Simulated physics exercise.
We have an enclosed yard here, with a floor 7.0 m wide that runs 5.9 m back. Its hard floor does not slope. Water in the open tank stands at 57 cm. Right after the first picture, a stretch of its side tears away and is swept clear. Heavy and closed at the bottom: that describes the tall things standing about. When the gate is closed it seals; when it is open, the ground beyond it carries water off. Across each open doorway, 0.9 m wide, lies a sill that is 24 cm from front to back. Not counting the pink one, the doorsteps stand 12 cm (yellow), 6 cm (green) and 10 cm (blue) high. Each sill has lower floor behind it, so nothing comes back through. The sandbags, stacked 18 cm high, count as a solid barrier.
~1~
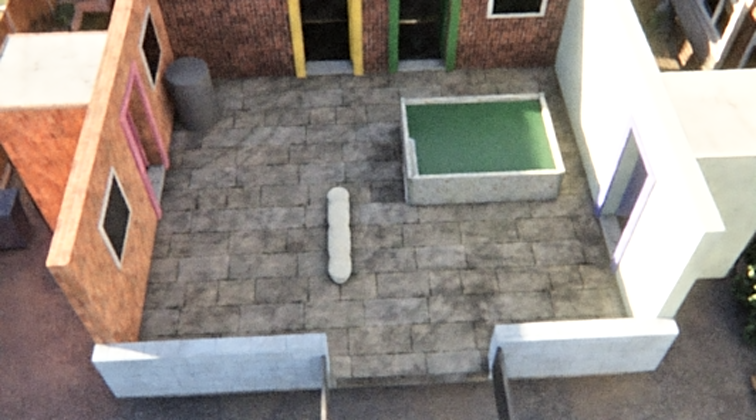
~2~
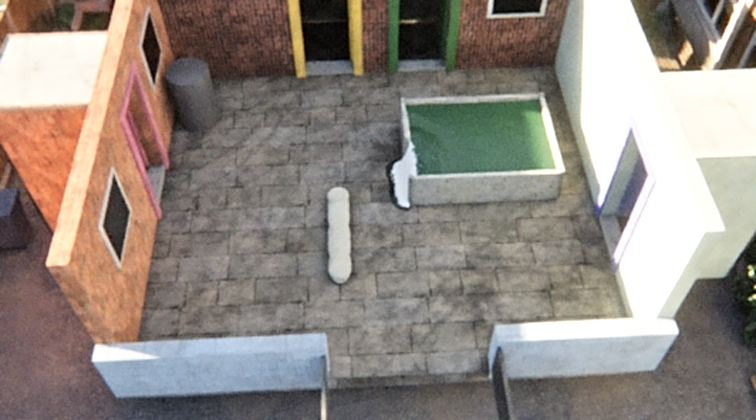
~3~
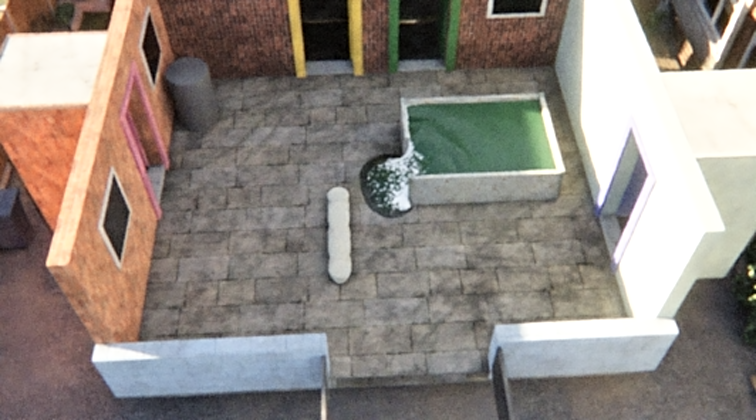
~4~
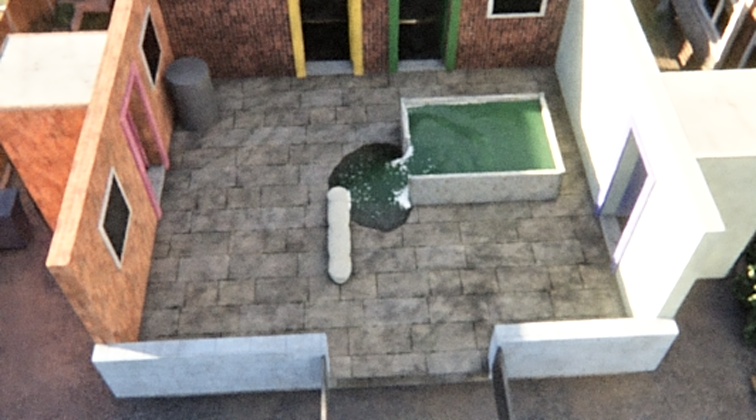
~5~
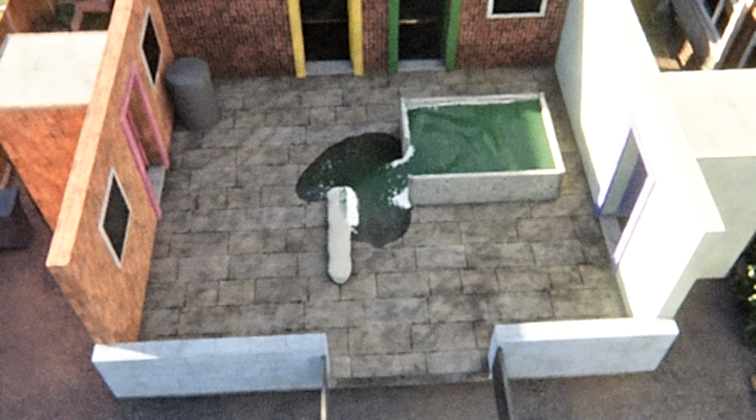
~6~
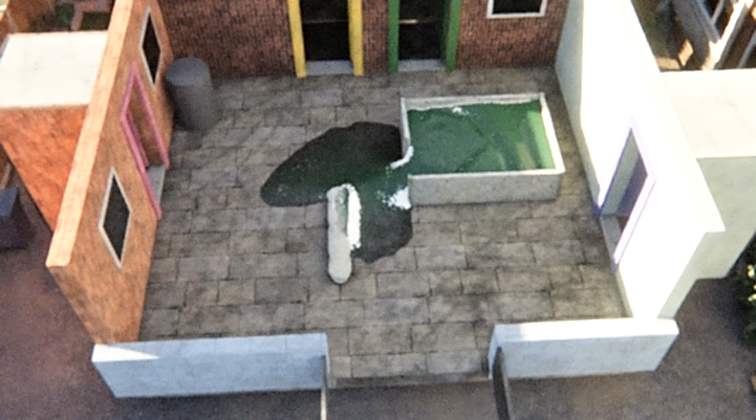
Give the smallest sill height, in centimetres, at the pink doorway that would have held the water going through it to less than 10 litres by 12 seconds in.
The smallest height is about 13.5 cm.
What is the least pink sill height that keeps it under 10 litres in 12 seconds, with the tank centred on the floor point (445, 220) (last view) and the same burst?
Roughly 6.0 centimetres.
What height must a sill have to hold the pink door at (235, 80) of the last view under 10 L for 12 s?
Roughly 11.0 cm.
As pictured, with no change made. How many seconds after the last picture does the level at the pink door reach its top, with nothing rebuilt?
Around 1.8 s, give or take.
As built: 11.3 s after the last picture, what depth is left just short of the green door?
2.0 cm.
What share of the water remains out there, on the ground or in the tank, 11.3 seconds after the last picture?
Something near 76 out of a hundred parts.
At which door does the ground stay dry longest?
Last: Blue.
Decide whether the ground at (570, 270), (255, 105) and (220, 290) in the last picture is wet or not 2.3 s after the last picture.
In that order: Still dry, wet, under water.
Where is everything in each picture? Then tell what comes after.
In the first frame, the open tank at (479, 138) is whole and still, 57 cm deep; the pink door at (147, 149) is dry.
In the second frame, the gap is at (409, 176), the front 0.3 m out at (395, 197); the back of the open tank holds 57 cm.
In the third frame, water pours out at (409, 176) and has run 0.7 m, to (364, 179); about 8 cm deep outside, 57 cm at the back.
In the fourth frame, the gap is at (409, 176), the front 1.2 m out at (335, 191); the back of the open tank holds 57 cm.
In the fifth frame, water pours out at (409, 176) and has run 1.8 m, to (302, 192); about 5 cm deep outside, 57 cm at the back.
In the sixth frame, water pours out at (409, 176) and has run 2.3 m, to (269, 197); about 4 cm deep outside, 56 cm at the back; 1.8 m in a straight line remain to the pink door at (147, 149).
Then, 0.7 s after the last picture water covers 25 % of the floor, deepest (36 cm) near (351, 208); 4 cm at the pink door, 0 litres in over its 13 cm sill.
Then, 2.3 s after the last picture water covers 50 % of the floor, deepest (26 cm) near (351, 199); 17 cm at the pink door, 4 litres in over its 13 cm sill.
Then, 11.3 s after the last picture water covers 90 % of the floor, deepest (8 cm) near (351, 199); 6 cm at the pink door, 11 litres in over its 13 cm sill.
At the pink door as built, the water peaked near 18 cm, 1.9 s after the last picture.
Run again over the same 12 s with other heights there, 24 litres in over 11 cm, 3 litres over 15 cm. The limit of 10 litres is kept from about 13.5 cm up.
